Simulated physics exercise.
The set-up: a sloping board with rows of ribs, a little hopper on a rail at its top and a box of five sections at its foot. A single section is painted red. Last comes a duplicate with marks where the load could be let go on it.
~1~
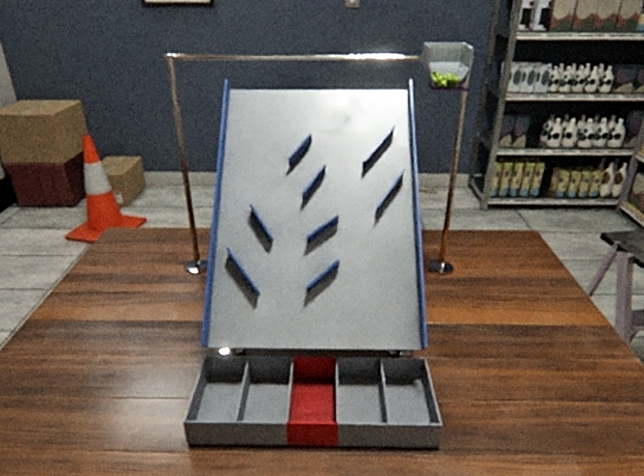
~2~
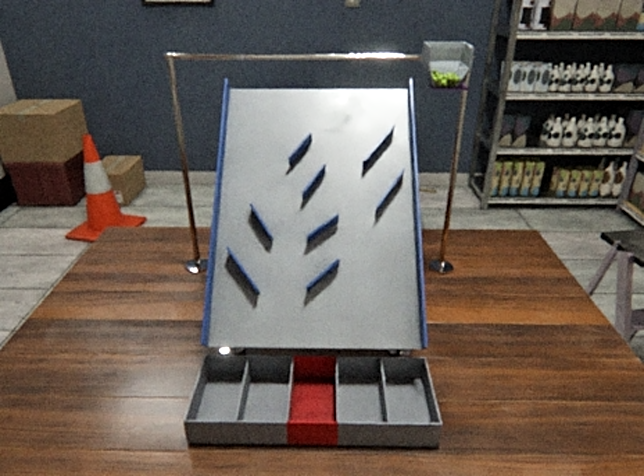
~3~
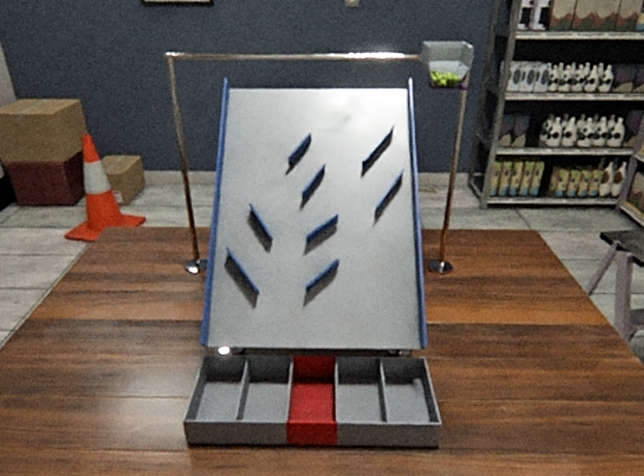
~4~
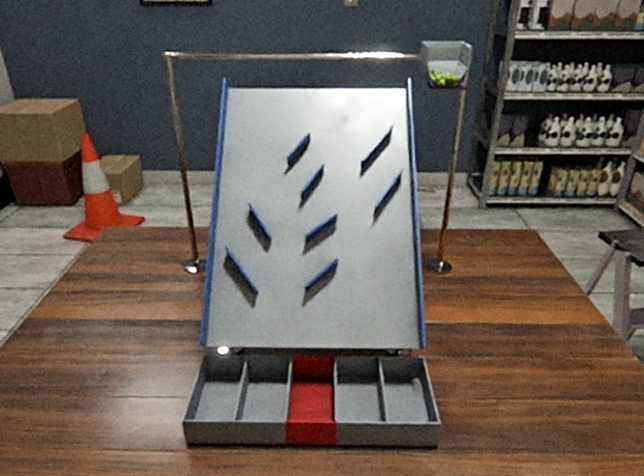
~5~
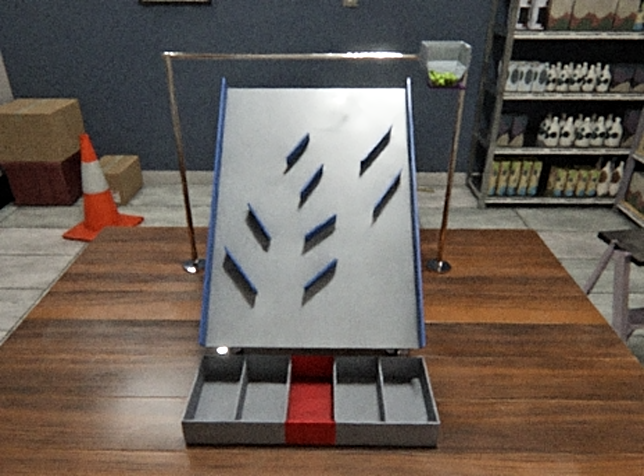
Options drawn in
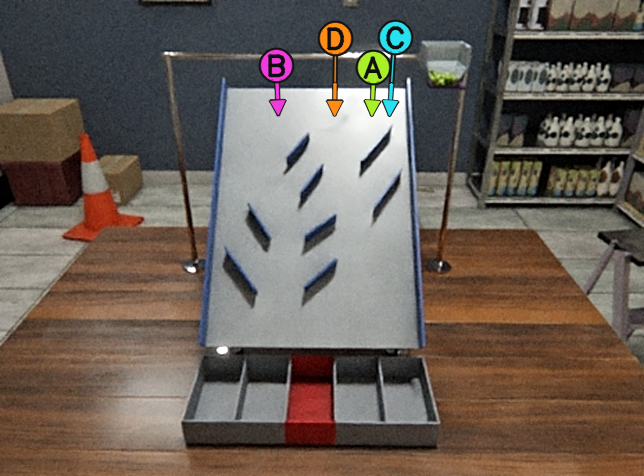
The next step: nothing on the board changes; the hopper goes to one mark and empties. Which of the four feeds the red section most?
Mark B.
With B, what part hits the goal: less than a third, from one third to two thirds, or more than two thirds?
It is from one third to two thirds.
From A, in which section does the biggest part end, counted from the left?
It is the second one.
On the marked copy, mark A meets the board at (372, 110); mark B meets the board at (278, 109); mark C meets the board at (389, 110); mark D meets the board at (334, 110).
For mark A, a small part in the red section, most in other sections, a small part outside the box.
For mark B, about half in the red section, about half in other sections, a stray few outside the box.
For mark C, a small part in the red section, most in other sections, a small part outside the box.
For mark D, a small part in the red section, nearly all in other sections.
